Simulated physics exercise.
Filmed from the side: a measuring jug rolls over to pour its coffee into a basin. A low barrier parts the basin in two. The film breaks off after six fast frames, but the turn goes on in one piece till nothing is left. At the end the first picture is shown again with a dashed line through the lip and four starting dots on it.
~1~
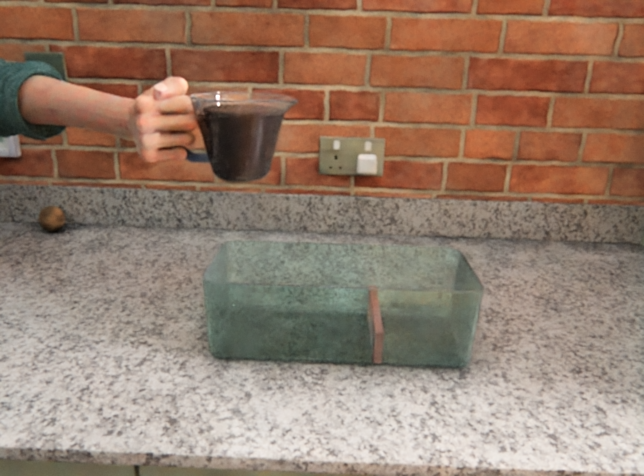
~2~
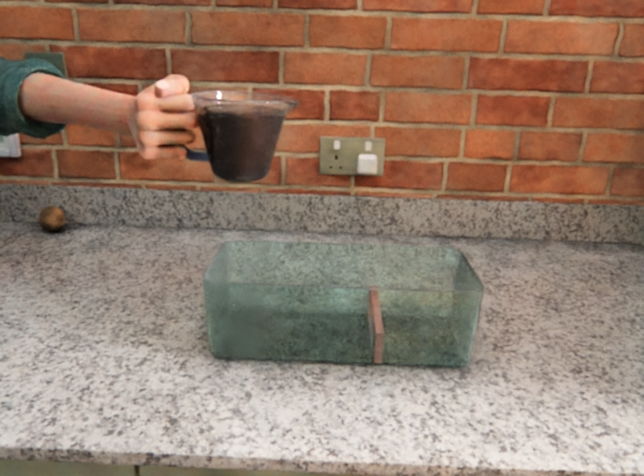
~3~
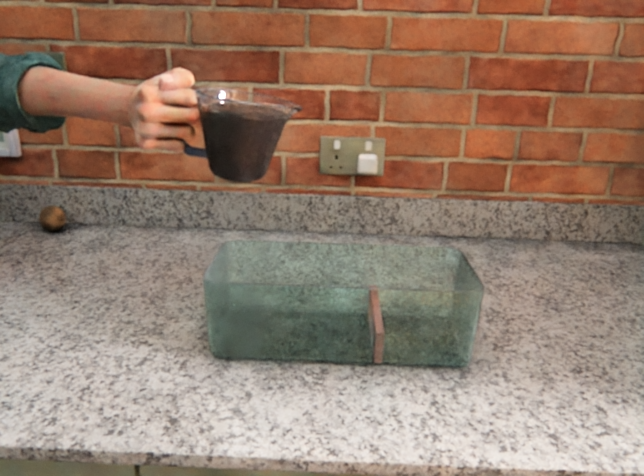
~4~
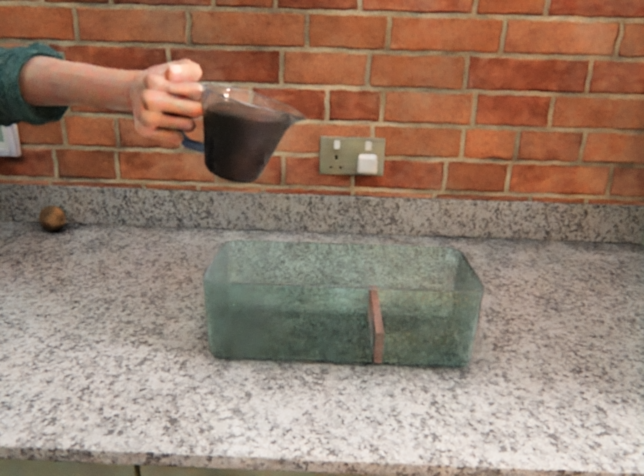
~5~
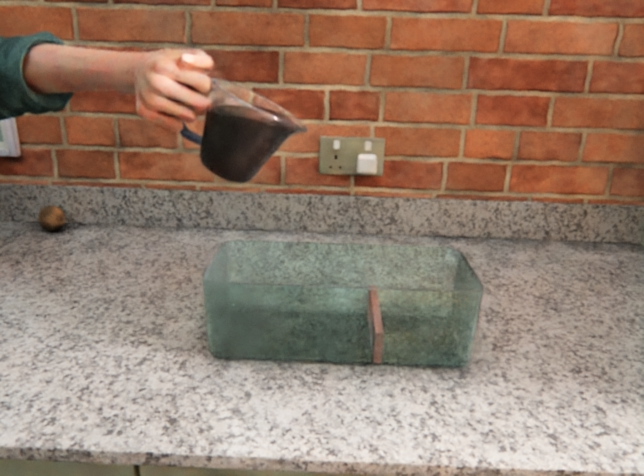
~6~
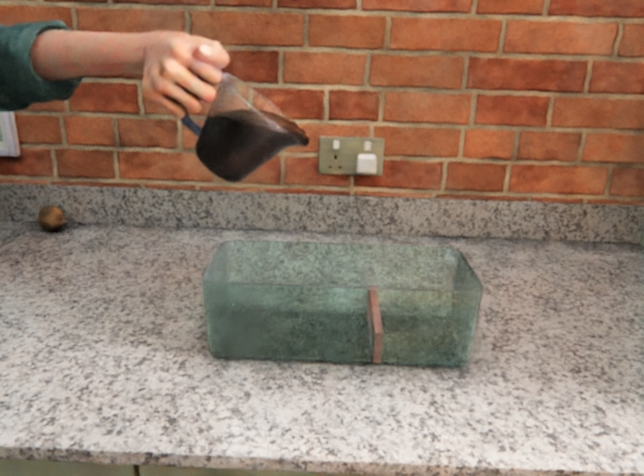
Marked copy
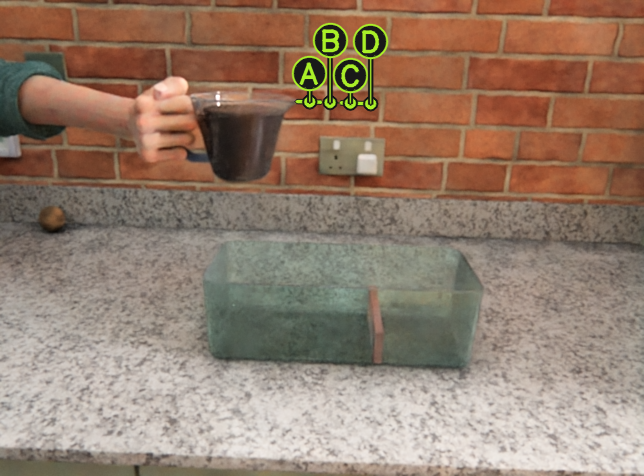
A hand gradually tilts a jug of dark coffee rightward above a divided clear basin.
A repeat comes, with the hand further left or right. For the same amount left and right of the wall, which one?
C works best here.
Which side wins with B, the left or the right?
The left one.
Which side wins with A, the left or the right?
The left side.
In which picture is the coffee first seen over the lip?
Picture 6.
On the marked copy, A at (309, 101); B at (330, 102); C at (350, 103); D at (370, 103).
Choosing A, about 85 % ends left of the wall and 6 % right of it; 9 % is lost outside.
Choosing B, about 76 % ends left of the wall and 19 % right of it; 5 % is lost outside.
Choosing C, about 55 % ends left of the wall and 39 % right of it; 6 % is lost outside.
Choosing D, about 19 % ends left of the wall and 75 % right of it; 6 % is lost outside.
